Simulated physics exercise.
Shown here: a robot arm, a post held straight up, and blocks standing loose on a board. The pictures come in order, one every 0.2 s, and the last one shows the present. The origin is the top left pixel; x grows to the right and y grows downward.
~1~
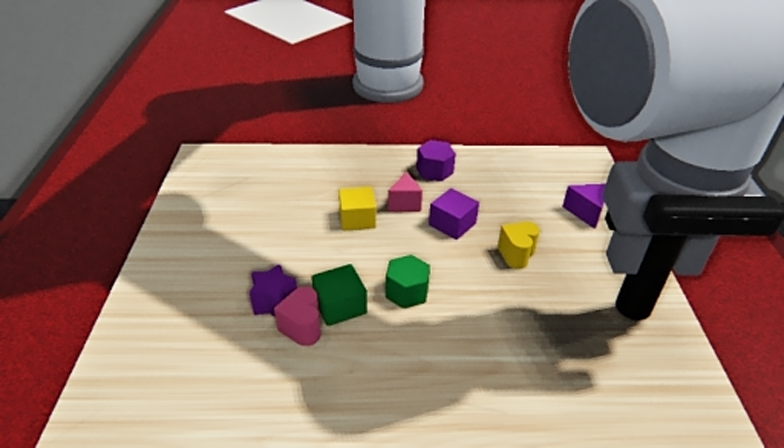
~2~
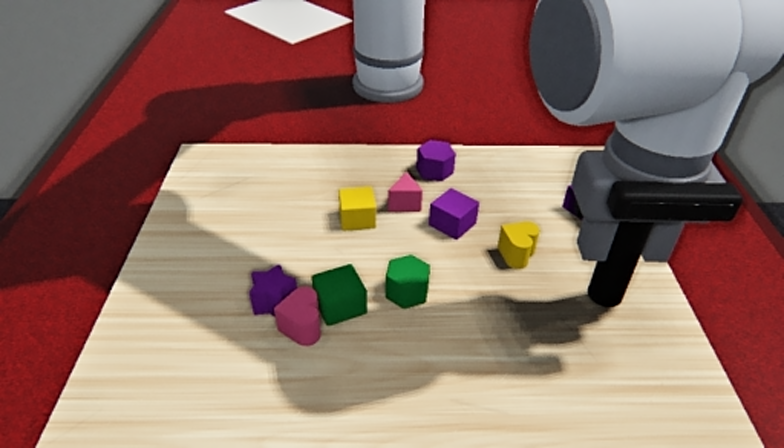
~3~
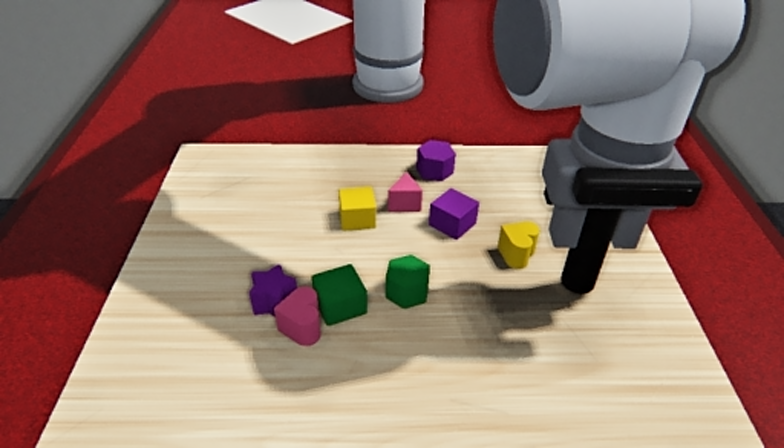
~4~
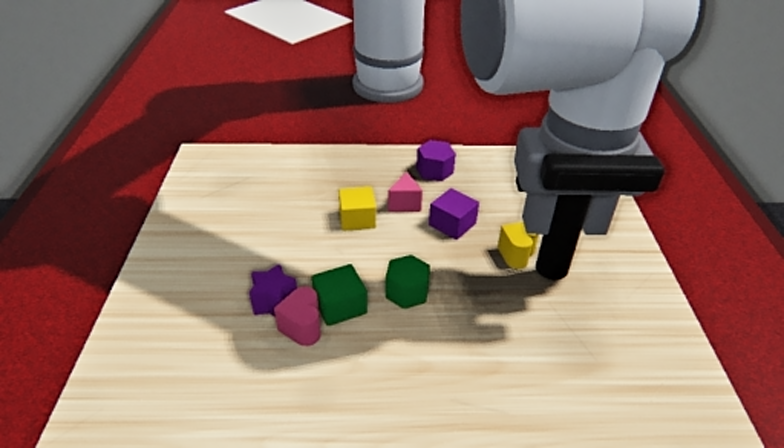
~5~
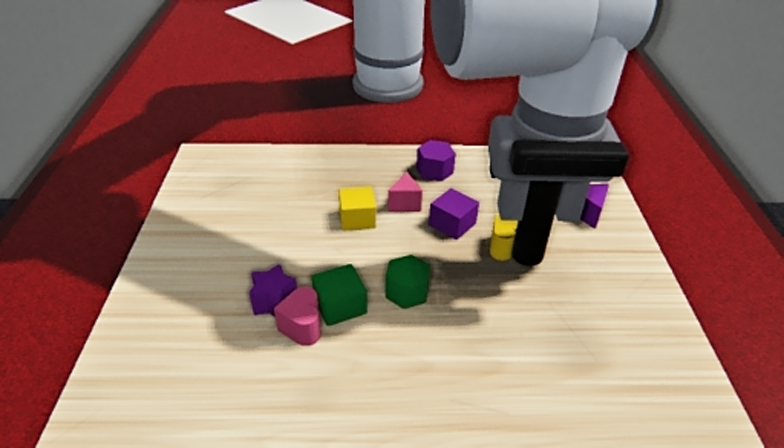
On a pale wooden board scattered with colorful blocks, a robot arm moved its upright black post leftward and slightly away from the viewer, then nudged the yellow heart-shaped block a little to the left.
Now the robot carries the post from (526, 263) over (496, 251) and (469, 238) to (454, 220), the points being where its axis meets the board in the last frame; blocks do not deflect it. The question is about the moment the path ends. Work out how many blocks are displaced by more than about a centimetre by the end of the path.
My forecast: 3 or more.
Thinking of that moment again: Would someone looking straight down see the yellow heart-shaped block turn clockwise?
Yes, that is what happens.
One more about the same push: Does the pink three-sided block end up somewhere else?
The answer is yes.
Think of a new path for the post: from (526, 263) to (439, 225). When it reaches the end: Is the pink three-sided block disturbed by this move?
It shifts.
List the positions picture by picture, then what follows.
In the first picture, tip of the post (633, 308), middles of tops, pink three-sided block (406, 183), purple hexagon (437, 150), purple square piece (455, 202), yellow heart-shaped block (522, 232).
In the second picture, post (605, 295), nothing pushed.
In the third picture, post (578, 282), nothing pushed.
In the fourth picture, post (552, 269), nothing pushed.
In the fifth picture, post (527, 255), pink three-sided block (406, 183), purple hexagon (437, 150), purple square piece (455, 202), yellow heart-shaped block (510, 225).
On the path given first. One third of the way, post (496, 242); yellow heart-shaped block (487, 210), turned 20° clockwise.
Two thirds of the way, post (470, 230); purple square piece (439, 191), turned 25° anticlockwise; yellow heart-shaped block (477, 199), turned 50° clockwise.
At the end, post (455, 212); pink three-sided block (392, 178); purple hexagon unmoved; purple square piece (427, 180), turned 40° anticlockwise; yellow heart-shaped block (478, 189), turned 90° clockwise.
